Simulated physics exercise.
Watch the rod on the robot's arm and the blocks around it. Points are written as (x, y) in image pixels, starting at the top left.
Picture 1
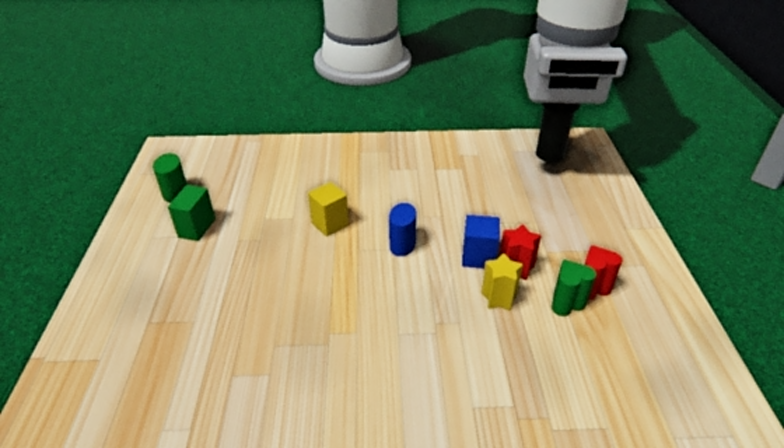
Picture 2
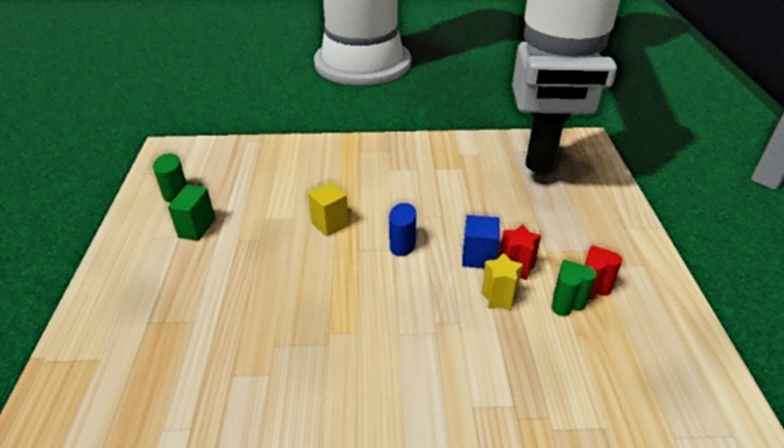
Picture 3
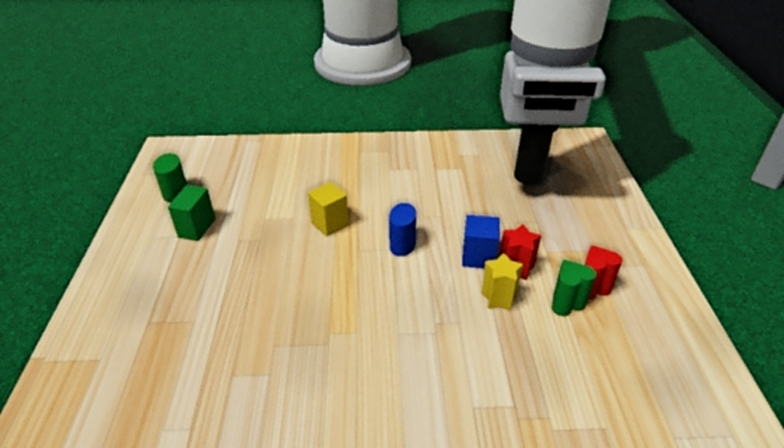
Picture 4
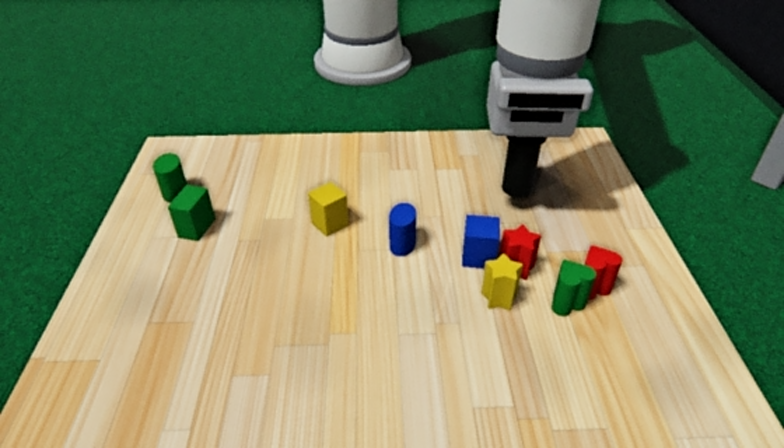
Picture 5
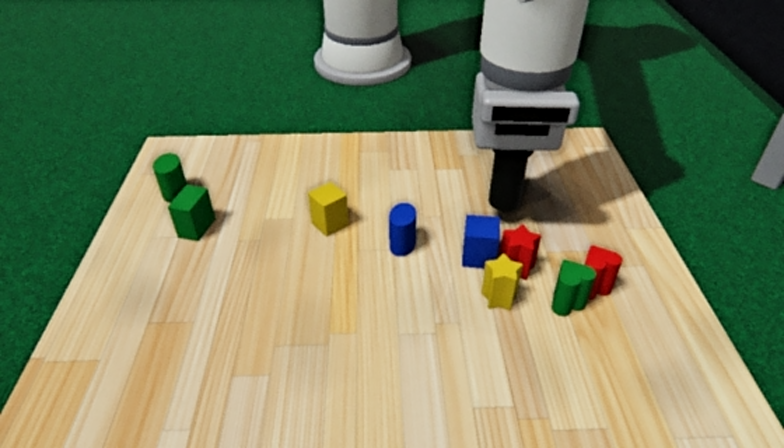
On a light wooden table over a green surface, a robot arm's dark rod moves steadily left and toward the viewer, nearing the blue square block and red star block, while all the colored blocks stay still.
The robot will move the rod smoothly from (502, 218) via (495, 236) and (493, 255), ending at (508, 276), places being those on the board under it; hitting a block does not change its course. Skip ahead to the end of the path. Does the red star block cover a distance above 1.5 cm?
Going by the path, yes.
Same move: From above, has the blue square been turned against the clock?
No, that is not what happens.
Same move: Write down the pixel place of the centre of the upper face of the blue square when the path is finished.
The middle of its upper face should be somewhere near (474, 244).
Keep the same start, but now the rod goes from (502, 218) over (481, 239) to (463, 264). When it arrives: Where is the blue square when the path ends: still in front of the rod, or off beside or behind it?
Pushed along.
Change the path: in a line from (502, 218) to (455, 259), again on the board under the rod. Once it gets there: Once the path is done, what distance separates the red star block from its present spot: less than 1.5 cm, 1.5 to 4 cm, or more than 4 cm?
The answer here is less than 1.5 cm.
On the path given first. Halfway along, rod at (494, 229); blue square at (479, 232), turned 20° clockwise.
At the end, rod at (511, 260); blue square at (474, 244), turned 60° clockwise; yellow star block unmoved; red star block at (545, 254), turned 40° anticlockwise.
